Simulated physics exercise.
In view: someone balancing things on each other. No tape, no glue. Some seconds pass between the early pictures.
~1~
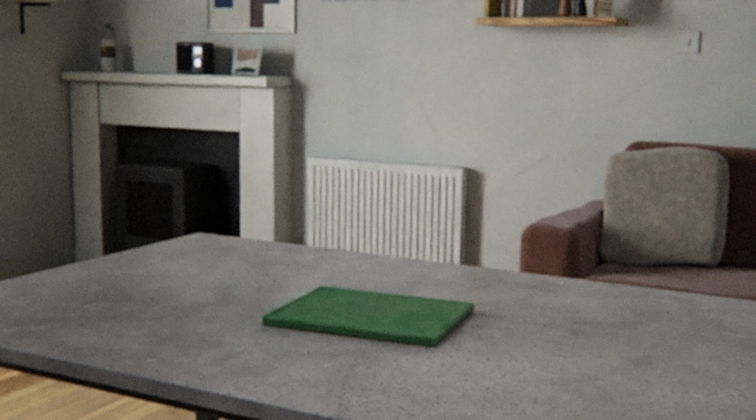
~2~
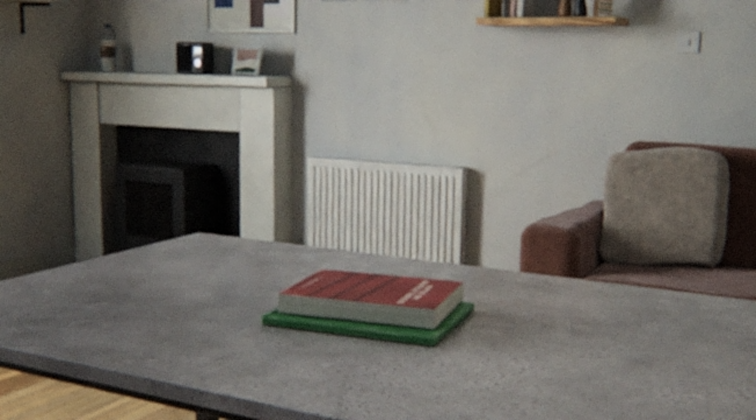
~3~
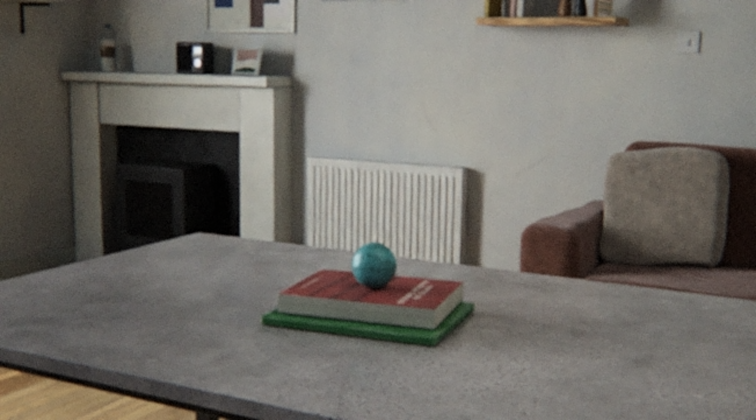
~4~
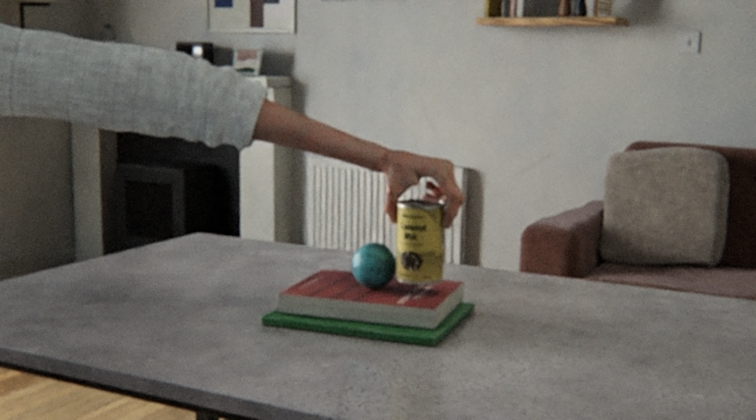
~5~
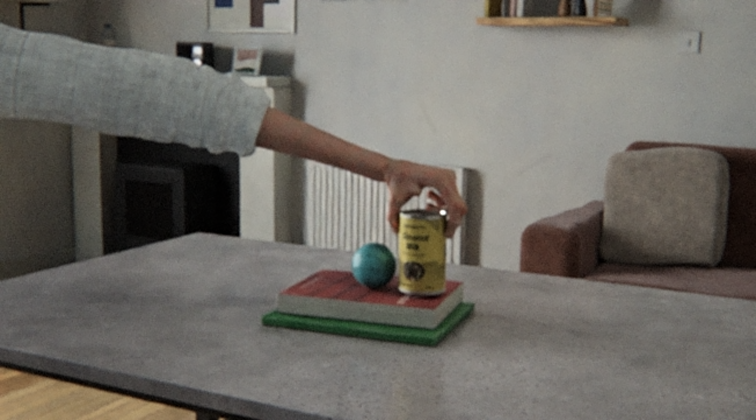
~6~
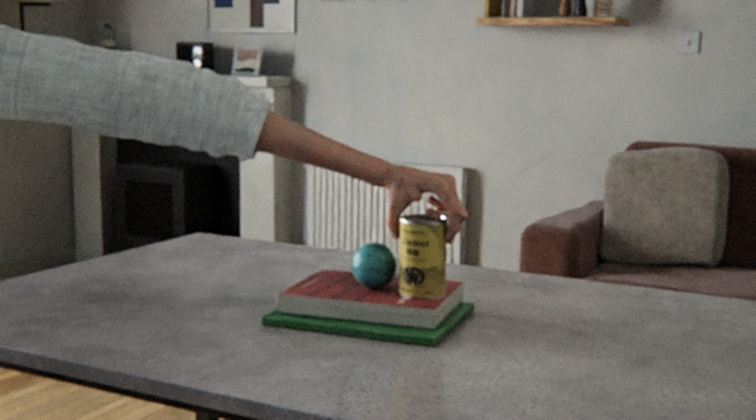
We see a green slab on a grey table, then a red book on top of it and a turquoise ball on the book, before a hand from the left lowers a yellow tin beside the ball.
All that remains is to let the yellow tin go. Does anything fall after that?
It holds.
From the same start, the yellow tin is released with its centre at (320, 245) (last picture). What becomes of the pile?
Then it stays up.
Then, 0.60 s after the last picture, nothing has stirred.
Then, 1.50 s after the last picture, yellow tin resting near (423, 257).
At rest, all 4 in place. Seen from the same camera at the end, yellow tin near (423, 257). The pile keeps its balance.
